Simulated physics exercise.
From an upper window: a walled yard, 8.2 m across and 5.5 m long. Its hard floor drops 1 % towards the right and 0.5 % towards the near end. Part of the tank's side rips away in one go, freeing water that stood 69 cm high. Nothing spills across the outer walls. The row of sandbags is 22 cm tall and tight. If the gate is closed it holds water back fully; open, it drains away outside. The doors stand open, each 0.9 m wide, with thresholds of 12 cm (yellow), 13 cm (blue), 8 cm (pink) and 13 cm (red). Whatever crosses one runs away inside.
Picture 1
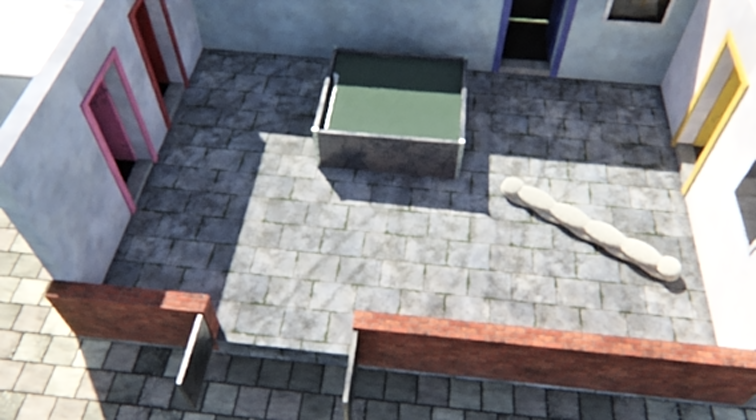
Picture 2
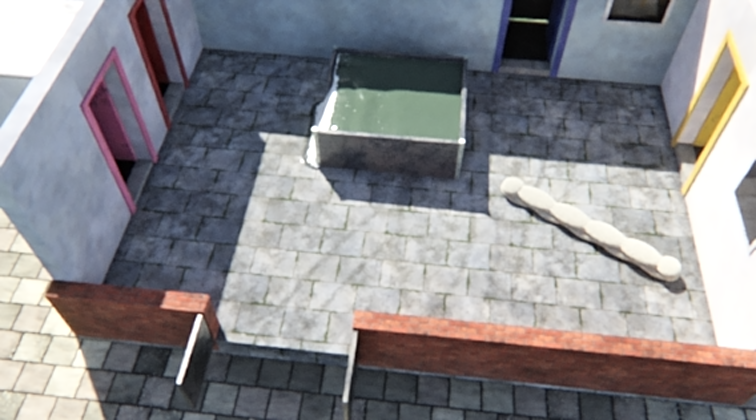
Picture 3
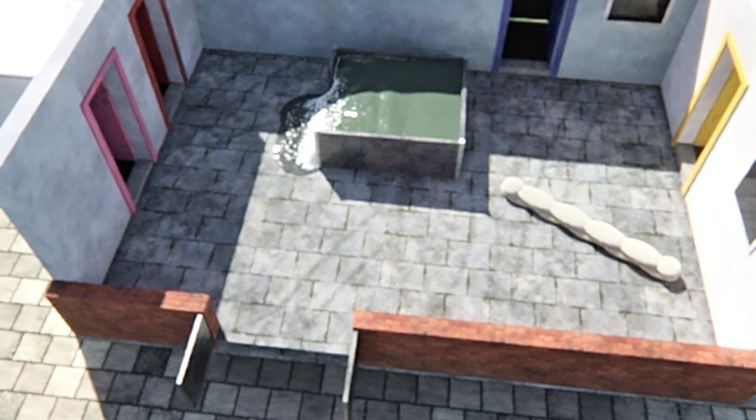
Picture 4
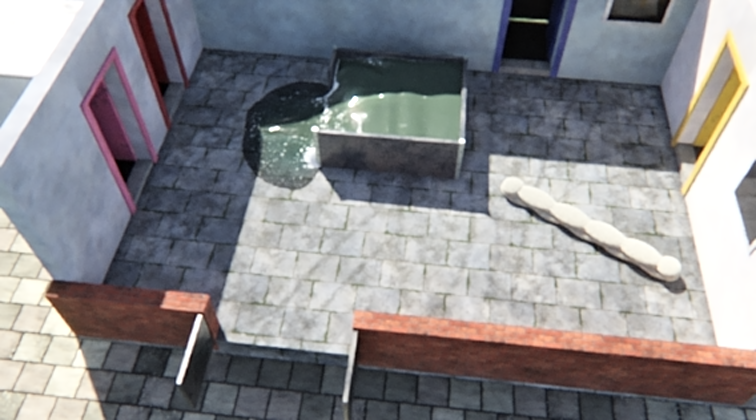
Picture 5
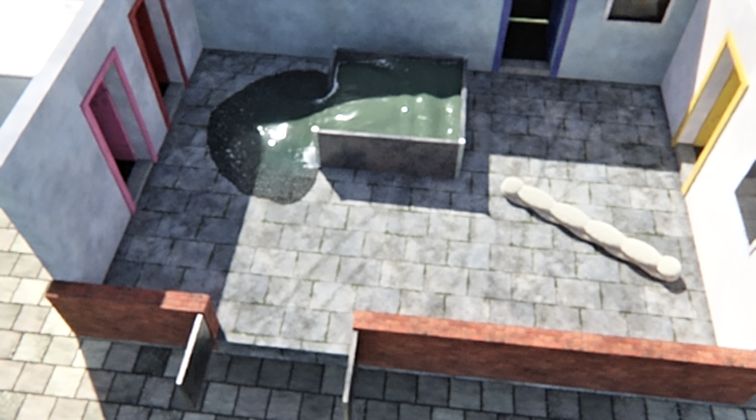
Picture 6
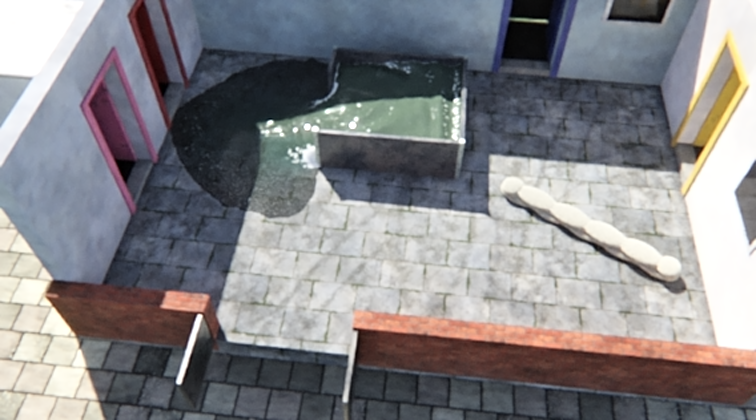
Water in a tank in a walled yard burst out through its left side, splashed onto the grey paving, and spread leftward in a widening dark pool toward the pink and red doorways.
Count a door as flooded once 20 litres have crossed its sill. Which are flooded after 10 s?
Within that time: At the yellow door it keeps below the limit; at the blue door it keeps below the limit; at the pink door it passes the limit; at the red door it goes over the limit.
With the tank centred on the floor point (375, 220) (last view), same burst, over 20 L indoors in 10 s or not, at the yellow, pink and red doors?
Then: Yellow below, pink above, red below.
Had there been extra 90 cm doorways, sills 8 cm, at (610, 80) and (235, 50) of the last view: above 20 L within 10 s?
In turn: Under, above.
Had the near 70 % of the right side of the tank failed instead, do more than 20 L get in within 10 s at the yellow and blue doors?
Then: Yellow over, blue not over.
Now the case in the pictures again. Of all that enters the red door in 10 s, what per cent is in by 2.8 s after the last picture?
About 95 per cent.
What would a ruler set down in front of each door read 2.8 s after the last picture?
In cm: Yellow 0, blue 0, pink 16, red 20.
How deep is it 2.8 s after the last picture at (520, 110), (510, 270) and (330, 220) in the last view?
In that order: 0, 0 and 0 cm.
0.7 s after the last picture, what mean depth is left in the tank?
About 43 cm.
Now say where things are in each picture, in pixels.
Still water, 69 cm deep, in the tank at (394, 96), in the first picture.
The front is at a hidden place, 0.7 m from the gap at (327, 125); 0.3 m2 of floor is under water; 69 cm left at the back of the tank, in the second picture.
The front is at (303, 99), 0.9 m from the gap at (327, 126); 1.0 m2 of floor is under water; 69 cm left at the back of the tank, in the third picture.
The front is at (258, 105), 1.4 m from the gap at (327, 127); 2.3 m2 of floor is under water; 69 cm left at the back of the tank, in the fourth picture.
Water pours out at (327, 127) and has run 1.9 m, to (216, 114); typically 6 cm deep outside, 68 cm at the tank's back, in the fifth picture.
Water pours out at (327, 127) and has run 2.5 m, to (179, 114); typically 5 cm deep outside, 60 cm at the tank's back, in the sixth picture.
Then, 0.7 s after the last picture water covers 25 % of the floor and is deepest (33 cm) near (311, 139); yellow door not reached, blue door not reached, pink door 22 cm at the sill, 8 L in, red door 28 cm at the sill, 53 L in.
Then, 1.5 s after the last picture water covers 25 % of the floor and is deepest (39 cm) near (92, 309); yellow door not reached, blue door not reached, pink door 24 cm at the sill, 71 L in, red door 31 cm at the sill, 140 L in.
Then, 2.8 s after the last picture water covers 35 % of the floor and is deepest (28 cm) near (92, 309); yellow door not reached, blue door not reached, pink door 16 cm at the sill, 145 L in, red door 20 cm at the sill, 226 L in.
Then, 5.3 s after the last picture water covers 75 % of the floor and is deepest (16 cm) near (110, 299); yellow door not reached, blue door 4 cm at the sill, 0 L in, pink door 11 cm at the sill, 177 L in, red door 11 cm at the sill, 243 L in.
Then, 9.3 s after the last picture water covers 90 % of the floor and is deepest (12 cm) near (713, 350); yellow door 4 cm at the sill, 0 L in, blue door 3 cm at the sill, 0 L in, pink door 7 cm at the sill, 182 L in, red door 5 cm at the sill, 243 L in.
